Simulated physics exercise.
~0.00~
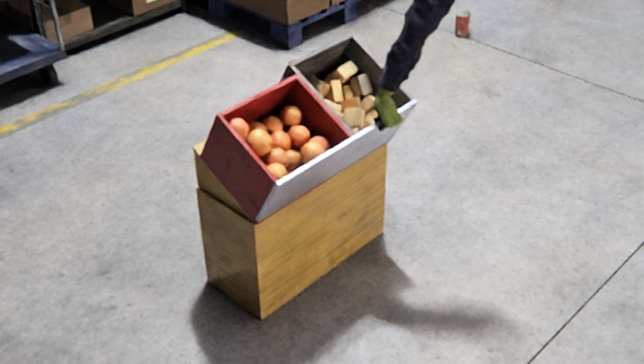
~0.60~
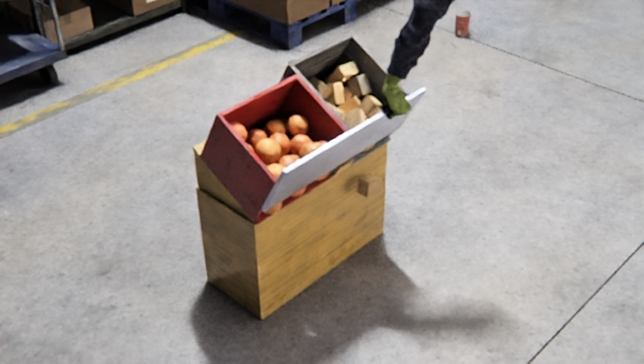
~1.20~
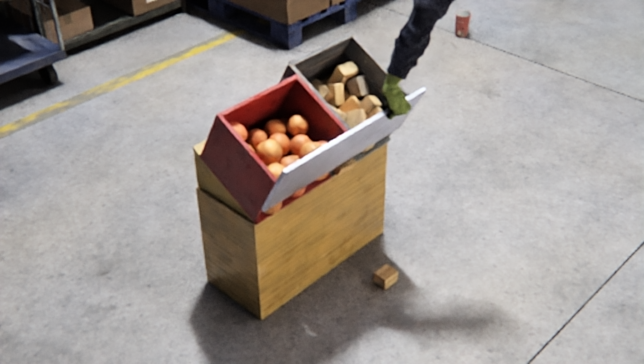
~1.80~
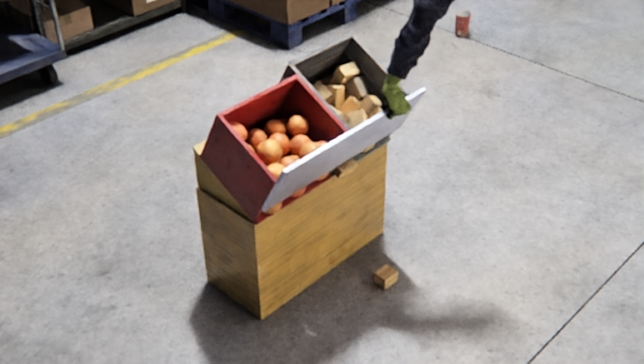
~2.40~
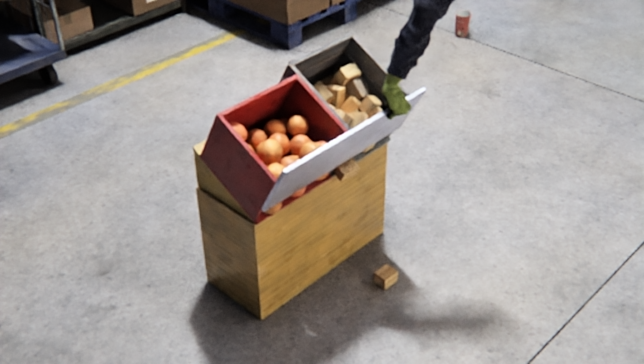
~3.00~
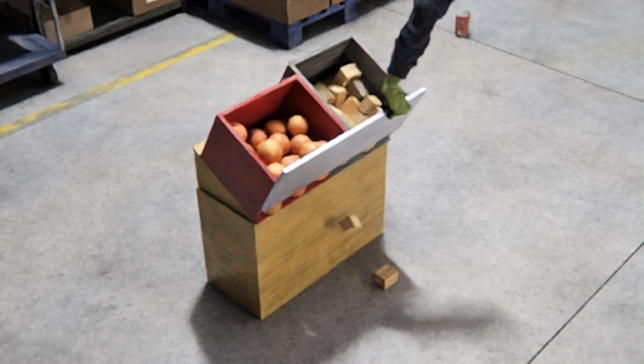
At the start, a red bin of round orange pieces and a grey bin of timber offcuts sit tilted side by side on a wooden stand, with a gate across their fronts. A green-gloved hand at the right end of the gate shifts it slightly up and to the right. One offcut slips out beneath it, drops past the stand and comes to rest on the concrete floor. The gate then stays put while a second offcut pokes out under its edge and tips free. It ends in mid-air beside the stand, with most offcuts and the orange pieces still in their bins.
